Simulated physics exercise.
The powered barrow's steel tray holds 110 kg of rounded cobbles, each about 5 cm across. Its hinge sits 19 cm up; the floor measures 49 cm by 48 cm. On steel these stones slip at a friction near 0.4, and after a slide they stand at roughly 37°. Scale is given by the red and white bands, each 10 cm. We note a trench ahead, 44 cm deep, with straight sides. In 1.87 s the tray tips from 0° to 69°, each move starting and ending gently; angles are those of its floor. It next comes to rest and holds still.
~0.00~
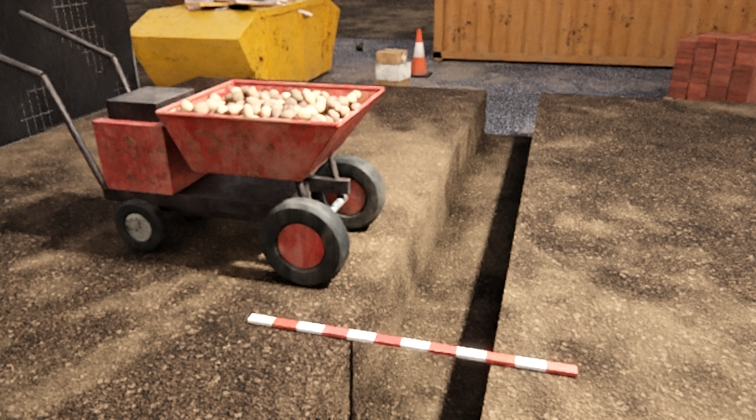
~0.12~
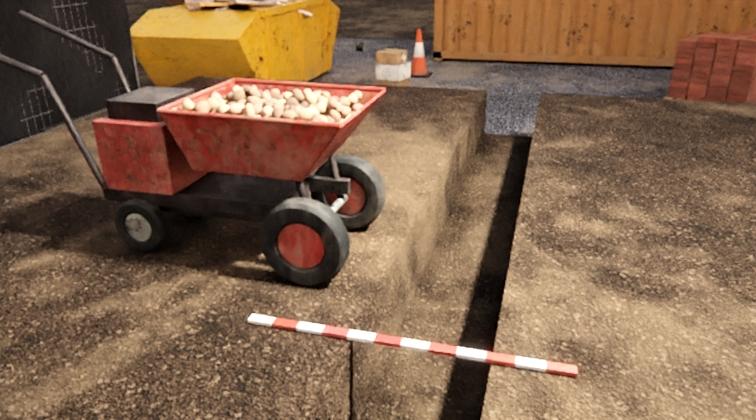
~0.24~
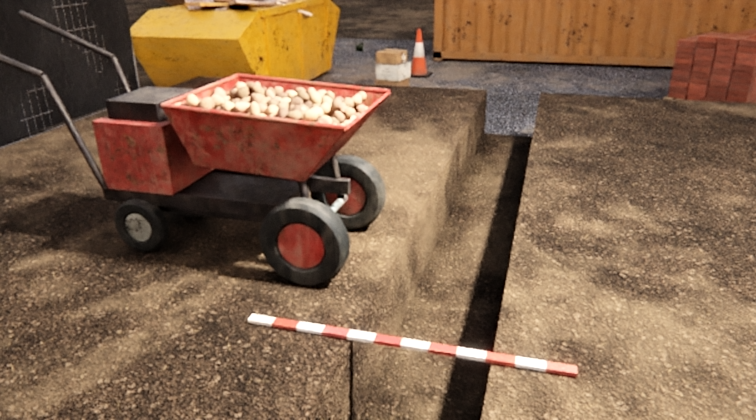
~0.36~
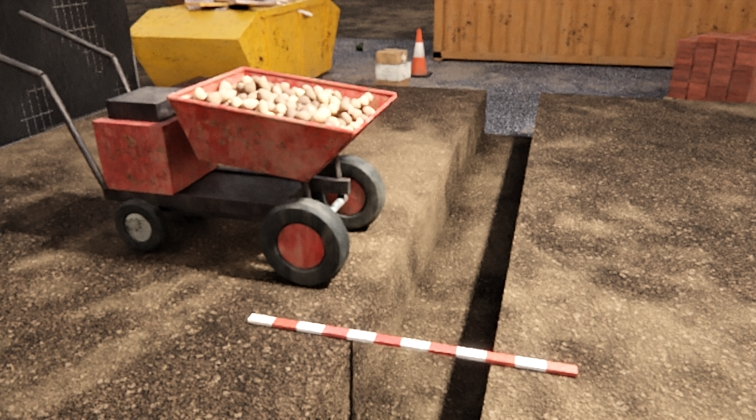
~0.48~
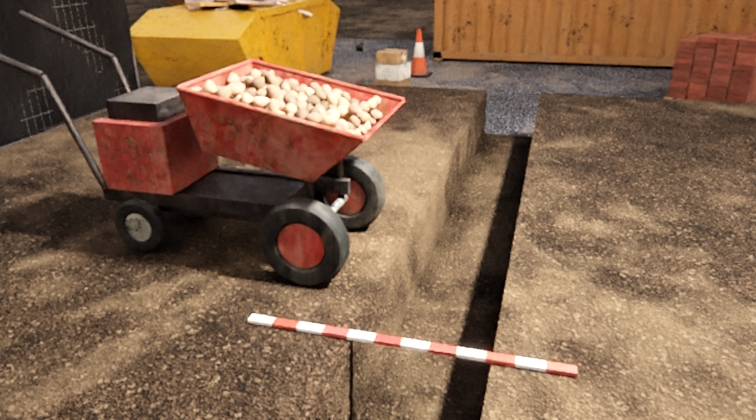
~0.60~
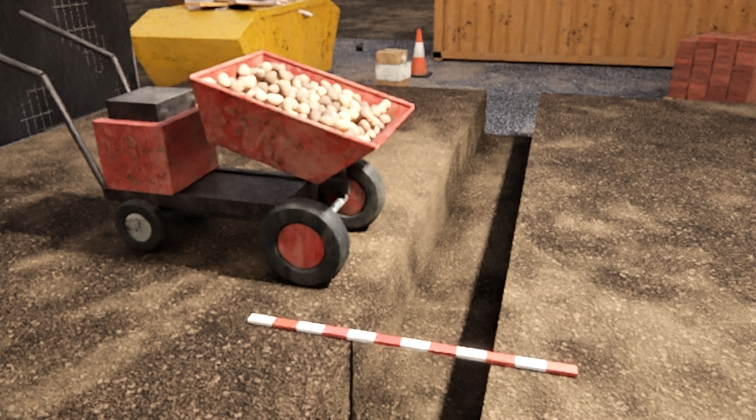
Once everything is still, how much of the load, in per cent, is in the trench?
About 88 per cent.
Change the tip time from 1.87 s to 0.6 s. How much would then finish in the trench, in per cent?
Then about 60 per cent.
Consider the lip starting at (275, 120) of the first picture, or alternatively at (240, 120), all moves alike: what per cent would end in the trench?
It'd be around 100 per cent and after that around 85 per cent.
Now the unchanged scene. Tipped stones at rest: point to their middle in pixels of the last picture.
Roughly (472, 340), I'd say.
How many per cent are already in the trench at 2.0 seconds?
I'd put it near 40 per cent.
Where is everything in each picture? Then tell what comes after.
In the first picture, lip at (338, 125), floor tilted 0°, highest stones at (285, 99).
In the second picture, the tray is at 1°, its lip at (340, 126); the top of the load is at (273, 98); the stones move at 0.1 m/s on average.
In the third picture, lip at (346, 129), floor tilted 3°, highest stones at (262, 94); the stones move at 0.2 m/s on average.
In the fourth picture, lip at (354, 133), floor tilted 7°, highest stones at (254, 87); the stones move at 0.3 m/s on average.
In the fifth picture, the tray is at 11°, its lip at (364, 139); the top of the load is at (254, 80); the stones move at 0.4 m/s on average.
In the sixth picture, lip at (376, 148), floor tilted 17°, highest stones at (262, 73); the stones move at 0.4 m/s on average.
After 1.4 s the floor is at 58°; 98 % in the tray, 2 % in the trench; the foremost stones are at (460, 250).
After 2.0 s the floor is at 69°; 52 % in the tray, 42 % in the trench, 6 % past the trench; the foremost stones are at (559, 271).
After 2.3 s the floor is at 69°; 24 % in the tray, 64 % in the trench, 12 % past the trench; the foremost stones are at (610, 278).
After 4.3 s the floor is at 69°; 0 % in the tray, 88 % in the trench, 12 % past the trench; the foremost stones are at (646, 286).
